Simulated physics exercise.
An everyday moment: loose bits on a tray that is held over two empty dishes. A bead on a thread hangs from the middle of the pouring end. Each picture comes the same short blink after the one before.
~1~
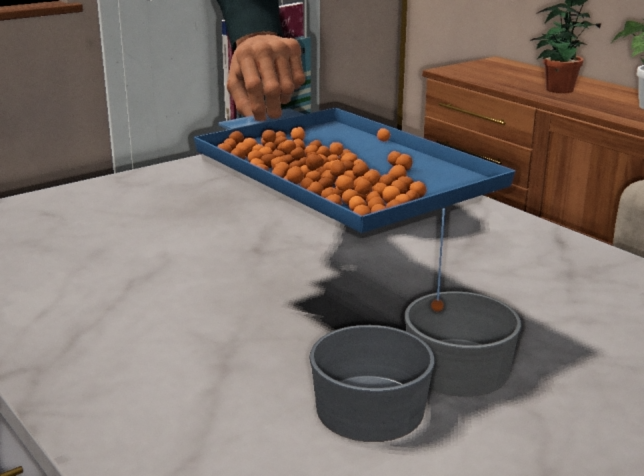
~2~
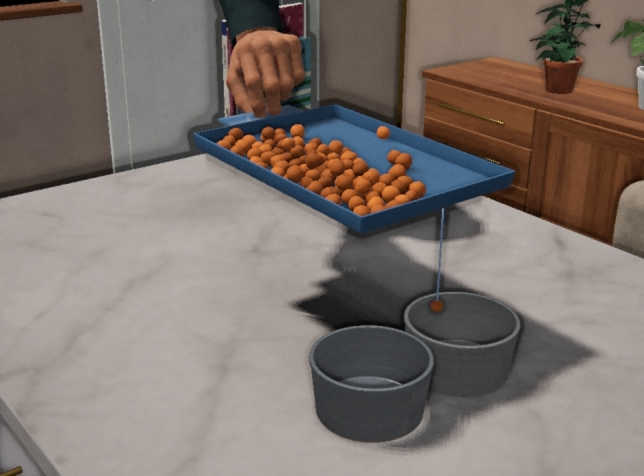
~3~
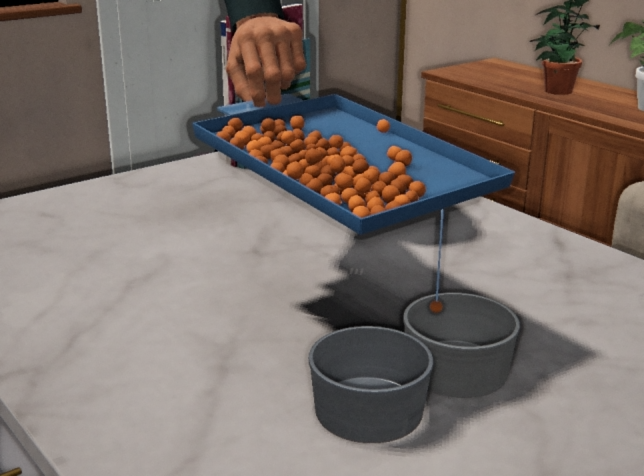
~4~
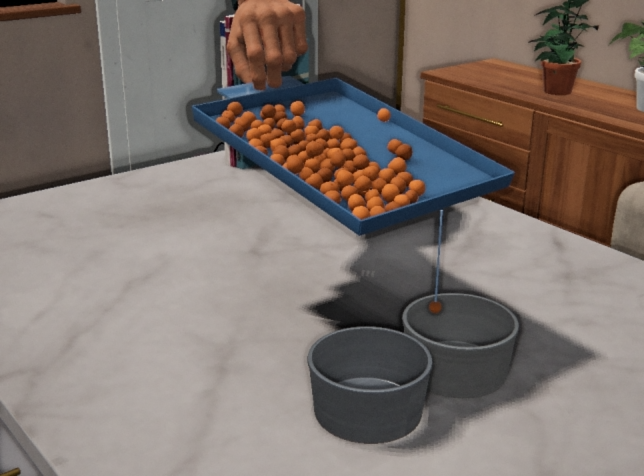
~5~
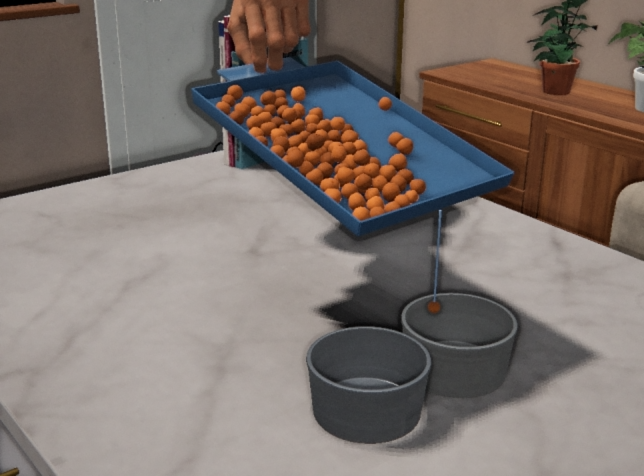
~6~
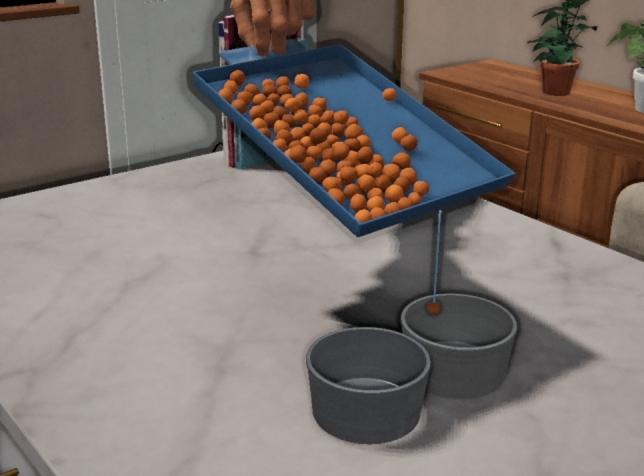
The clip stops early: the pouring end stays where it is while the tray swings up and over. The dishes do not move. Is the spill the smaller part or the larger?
The two hold under half of the load.
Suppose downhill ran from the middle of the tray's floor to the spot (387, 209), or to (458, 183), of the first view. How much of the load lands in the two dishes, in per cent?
Near 70 % and 30 %.
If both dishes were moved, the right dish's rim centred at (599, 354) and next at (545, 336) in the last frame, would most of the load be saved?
The first try: Below a half. The second: Most of it.
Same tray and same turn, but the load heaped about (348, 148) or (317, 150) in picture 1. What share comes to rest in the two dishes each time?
First some 30, then 30 per cent.
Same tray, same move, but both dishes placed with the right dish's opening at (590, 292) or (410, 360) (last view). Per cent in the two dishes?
Near 20 % and 50 %.
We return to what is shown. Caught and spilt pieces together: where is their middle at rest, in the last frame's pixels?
Around (466, 428).
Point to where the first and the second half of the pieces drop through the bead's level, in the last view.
The first part at (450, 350); the rest at (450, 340).
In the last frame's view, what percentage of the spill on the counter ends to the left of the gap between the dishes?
Roughly 10 in a hundred.
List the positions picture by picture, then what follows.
Corners of the pouring end at (362, 215) and (512, 170), level; middle of the load at (321, 174), coated peanuts; left dish at (411, 405); right dish at (502, 362); bead on its thread at (437, 305), in the first picture.
Corners of the pouring end at (362, 216) and (511, 171), level; middle of the load at (321, 172), in the second picture.
Corners of the pouring end at (361, 218) and (511, 172), tipped barely, level across its low end; middle of the load at (321, 168), in the third picture.
Corners of the pouring end at (361, 219) and (511, 172), tipped a little, level across its low end; middle of the load at (321, 161), in the fourth picture.
Corners of the pouring end at (361, 220) and (511, 172), tipped a little, level across its low end; middle of the load at (321, 153), in the fifth picture.
Corners of the pouring end at (361, 222) and (512, 172), tipped clearly, level across its low end; middle of the load at (324, 147), a small part on the move; left dish at (408, 407); right dish at (498, 364), in the sixth picture.
Soon after the last picture, tray tipped steeply; nearly all on the tray; a stray few in the right dish; a stray few outside both; a small part in the air.
A little later, tray tipped right over; most on the tray; a small part outside both; a stray few in the air.
Later still, tray tipped past a quarter turn; about a quarter in the left dish; a small part in the right dish; about two thirds outside both.
By the end, tray tipped past a quarter turn; about a quarter in the left dish; a small part in the right dish; about two thirds outside both.
